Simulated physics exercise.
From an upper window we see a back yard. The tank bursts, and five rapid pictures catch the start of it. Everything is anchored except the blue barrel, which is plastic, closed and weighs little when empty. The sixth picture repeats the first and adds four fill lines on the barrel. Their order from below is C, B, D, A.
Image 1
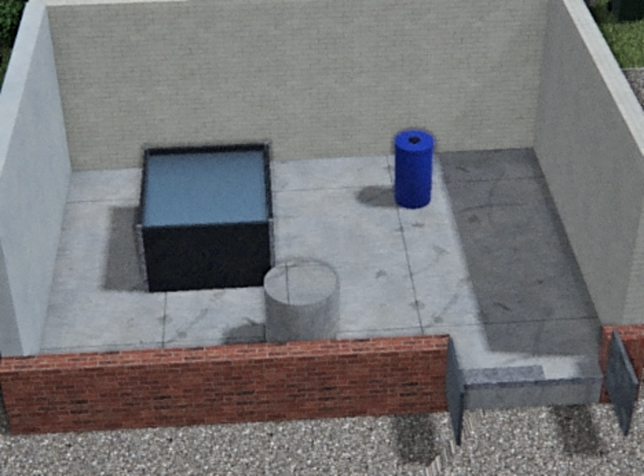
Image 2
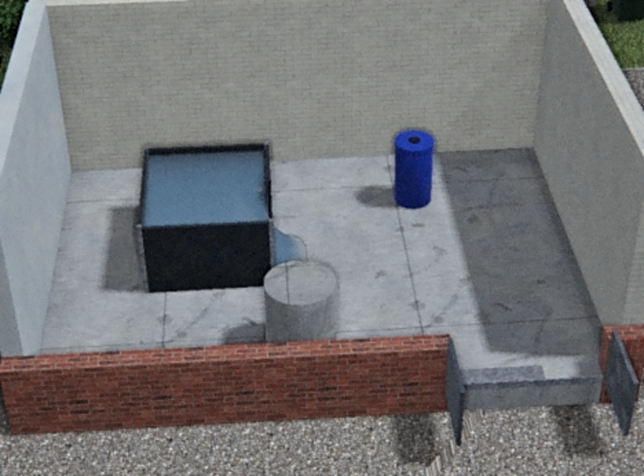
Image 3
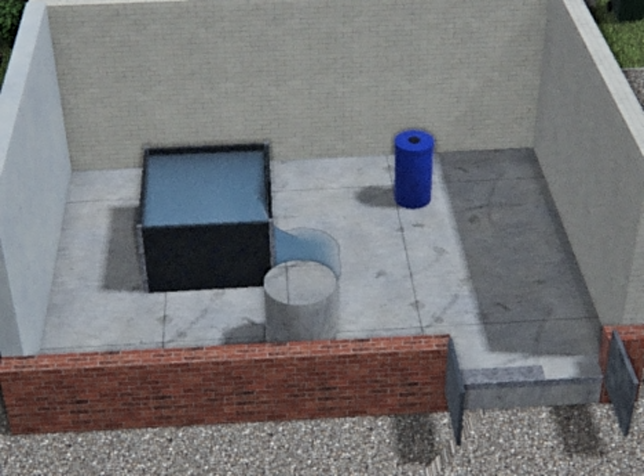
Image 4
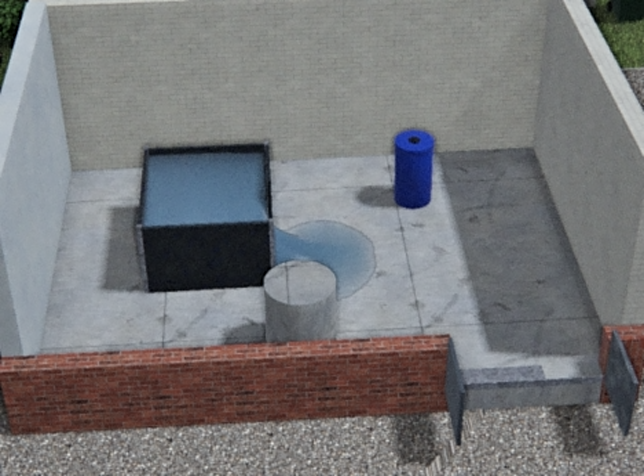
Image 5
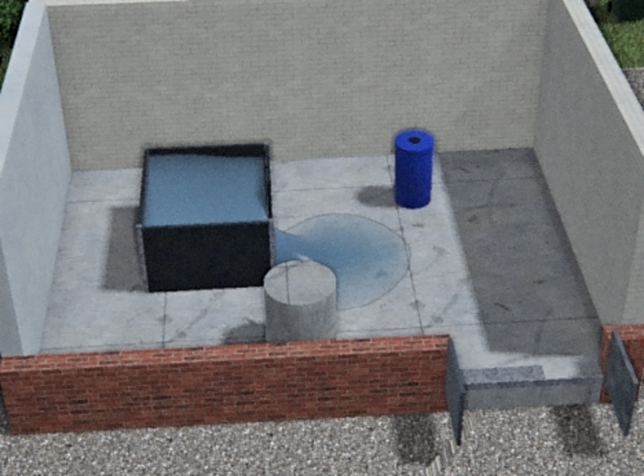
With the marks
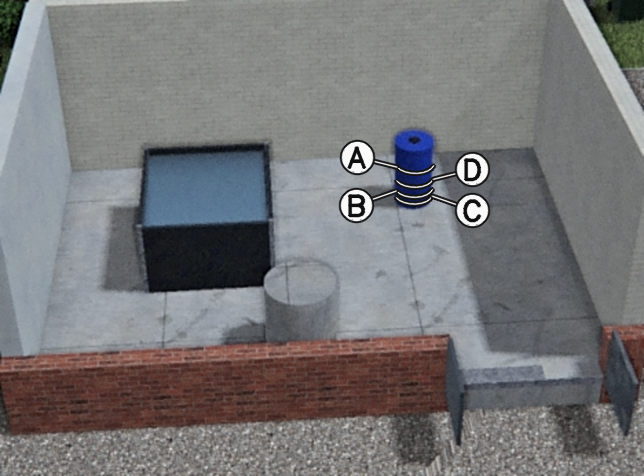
We see a walled back yard with a full dark tank, a grey cylinder, a blue barrel and an open gate; water emerges from the tank's right side and spreads rightward across the paved ground behind the cylinder.
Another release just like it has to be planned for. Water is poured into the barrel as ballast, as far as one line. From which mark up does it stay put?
Take B.
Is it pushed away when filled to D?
No, that is safe.
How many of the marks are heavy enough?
Three of the four.
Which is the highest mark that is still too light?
C.
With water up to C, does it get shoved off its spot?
Yes.
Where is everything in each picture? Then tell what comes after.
Lid of the blue barrel at (415, 141); tank full, its middle at (206, 189); open gate at (527, 334), in the first frame.
Water covers 2 % of the ground, mostly out of sight from here, in the second frame.
Water covers 4 % of the ground, mostly out of sight from here, in the third frame.
In the fourth frame, 6 % of the ground wet, in view closest to the barrel at (351, 231).
Lid of the blue barrel at (415, 141); 9 % of the ground wet, in view closest to the barrel at (381, 227), in the fifth frame.
On the marked copy, A at (417, 173); B at (416, 197); C at (415, 204); D at (416, 187); from the bottom up C, B, D, A.
With A, it does not move.
With B, it shifts by a finger or two and stays.
With C, it is pushed about its own width away.
With D, it does not move.
